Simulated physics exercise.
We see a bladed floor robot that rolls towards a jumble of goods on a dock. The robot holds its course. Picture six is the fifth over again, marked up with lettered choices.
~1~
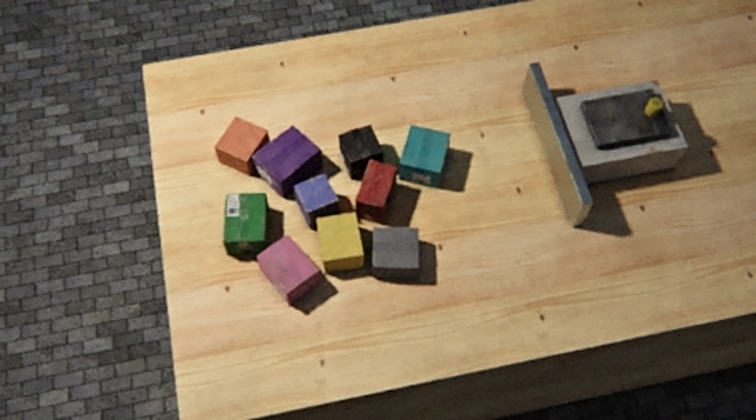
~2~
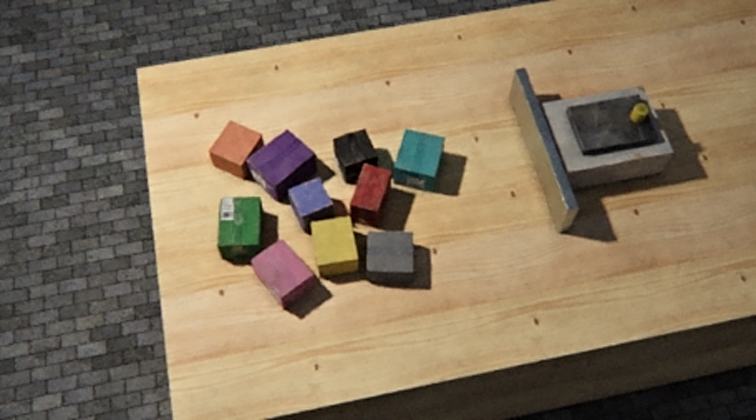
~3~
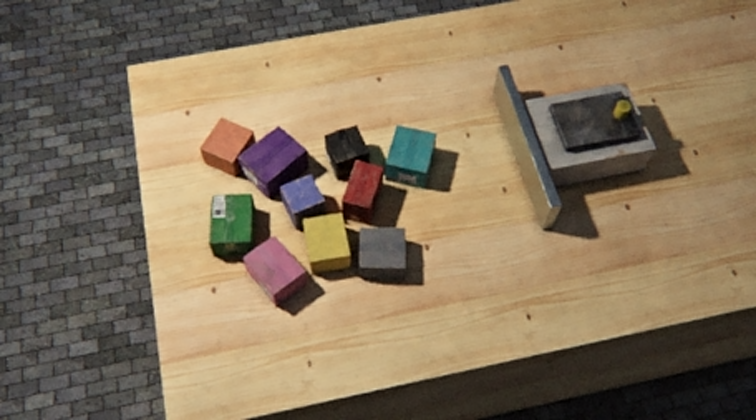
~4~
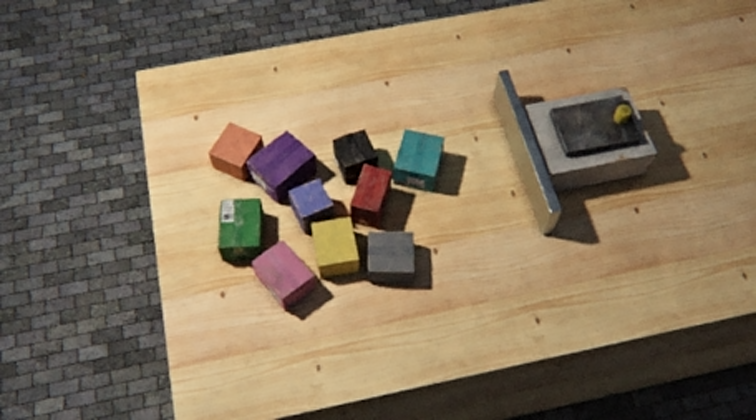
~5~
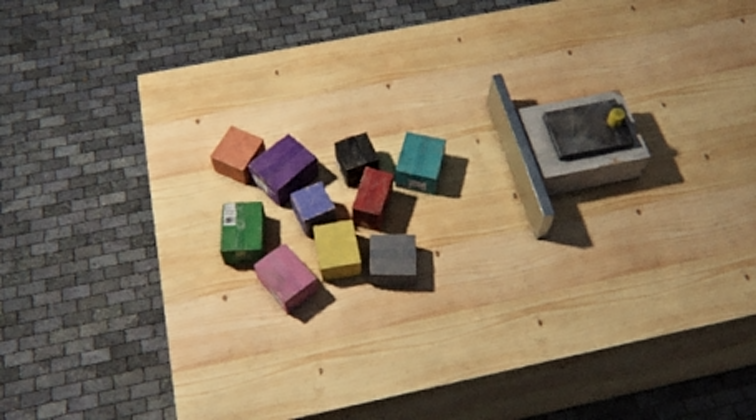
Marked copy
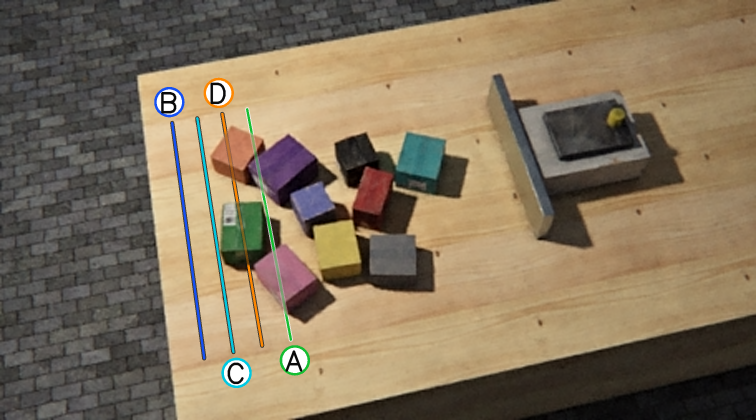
The clip opens on a loose cluster of coloured boxes on a pale wooden surface, with a bladed robot to their right, its wide blade facing them. The robot rolls slowly left in a steady line, narrowing the gap a little, while the view shifts slightly and the boxes stay in place, untouched.
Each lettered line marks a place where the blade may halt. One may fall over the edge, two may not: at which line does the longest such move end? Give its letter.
As far as mark A.
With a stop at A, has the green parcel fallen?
No.
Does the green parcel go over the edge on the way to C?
Yes.
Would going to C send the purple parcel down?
Yes.
On the copy, A at (267, 216); B at (187, 232); C at (214, 226); D at (241, 221).
On A. First, robot (494, 147); turquoise parcel (399, 163); red box (369, 204).
Then, robot (402, 165); purple parcel (217, 181); orange crate (213, 145).
Finally, robot (332, 179); purple parcel (153, 191); pink box (171, 304); none fallen.
By contrast, B drops six; C drops five; D drops three.
